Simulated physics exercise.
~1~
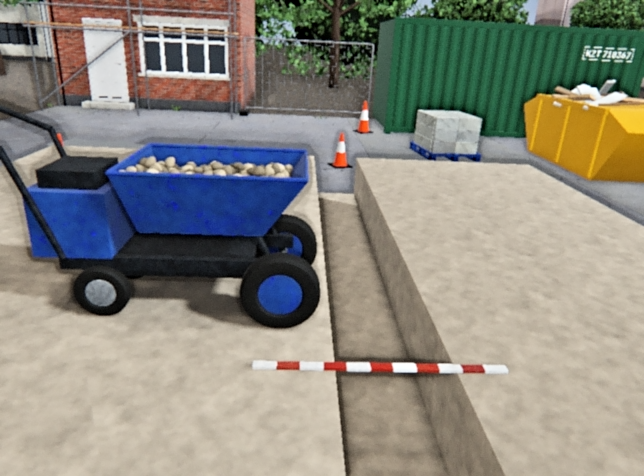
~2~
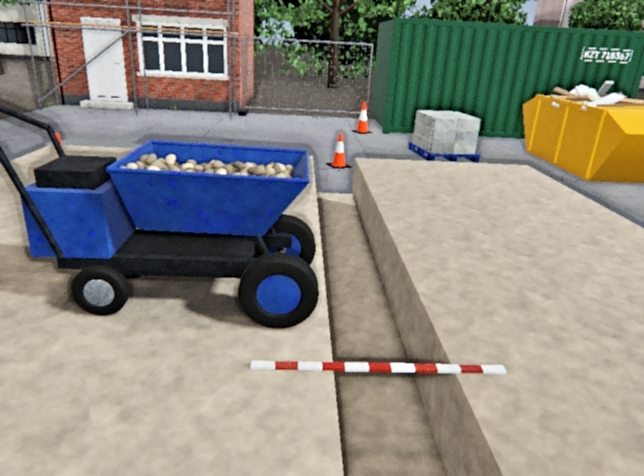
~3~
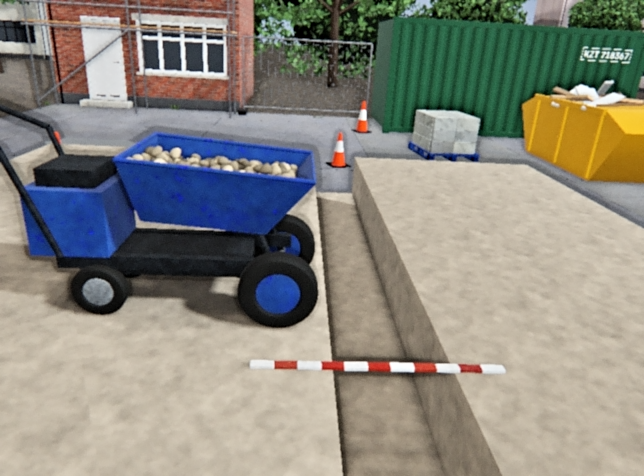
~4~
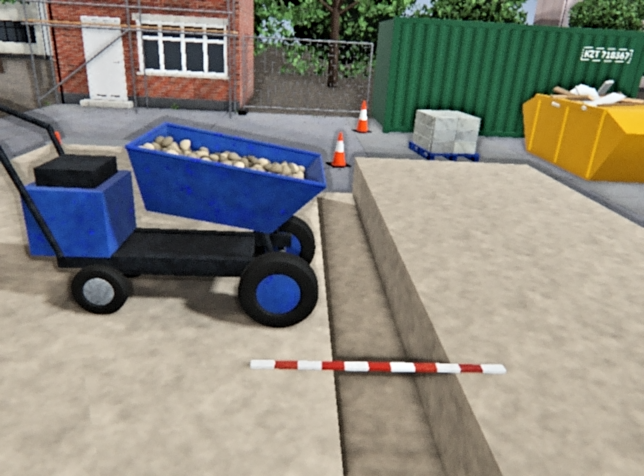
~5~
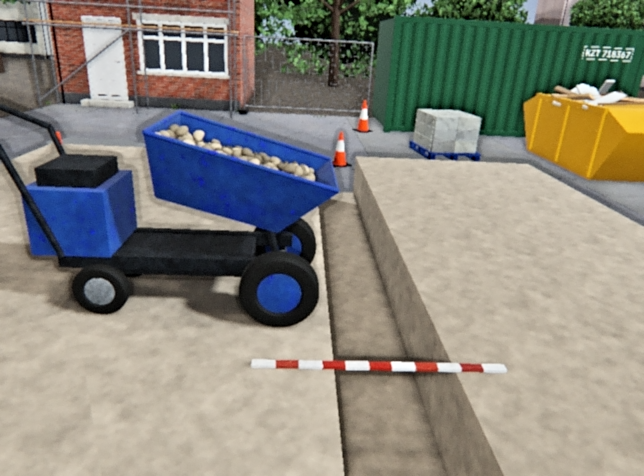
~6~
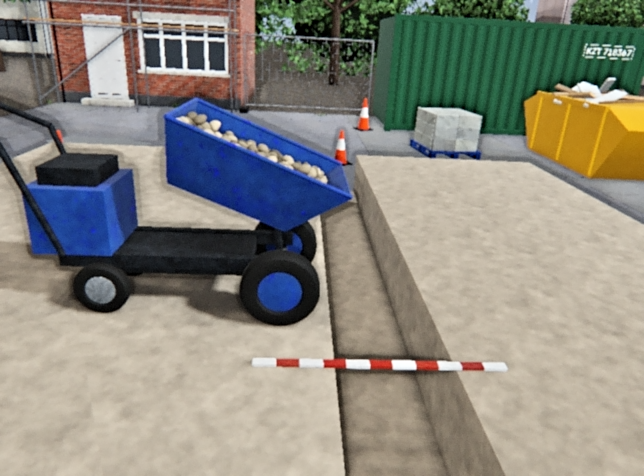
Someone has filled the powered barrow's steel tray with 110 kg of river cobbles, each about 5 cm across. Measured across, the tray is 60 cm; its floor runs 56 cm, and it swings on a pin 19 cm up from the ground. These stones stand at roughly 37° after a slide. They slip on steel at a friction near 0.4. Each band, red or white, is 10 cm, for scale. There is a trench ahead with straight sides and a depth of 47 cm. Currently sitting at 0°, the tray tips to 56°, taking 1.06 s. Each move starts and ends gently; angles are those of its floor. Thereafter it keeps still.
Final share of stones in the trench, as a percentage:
33 per cent.
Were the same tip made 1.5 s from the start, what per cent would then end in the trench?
Roughly 35 per cent.
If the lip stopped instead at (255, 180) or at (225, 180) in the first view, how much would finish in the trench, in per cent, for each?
Result: Close to 45 then close to 50 per cent.
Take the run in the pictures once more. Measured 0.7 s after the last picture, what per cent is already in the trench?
Close to 5 per cent has got there by then.
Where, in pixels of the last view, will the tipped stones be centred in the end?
The resting stones are centred at roughly (401, 366).
Then, 0.4 s after the last picture the floor is at 48°, 100 % in the tray; the foremost stones are at (367, 210).
Then, 0.7 s after the last picture the floor is at 56°, 92 % in the tray, 7 % in the trench; the foremost stones are at (430, 292).
Then, 1.1 s after the last picture the floor is at 56°, 70 % in the tray, 19 % in the trench, 10 % past the trench; the foremost stones are at (493, 305).
Then, 3.0 s after the last picture the floor is at 56°, 54 % in the tray, 33 % in the trench, 13 % past the trench; the foremost stones are at (529, 284).
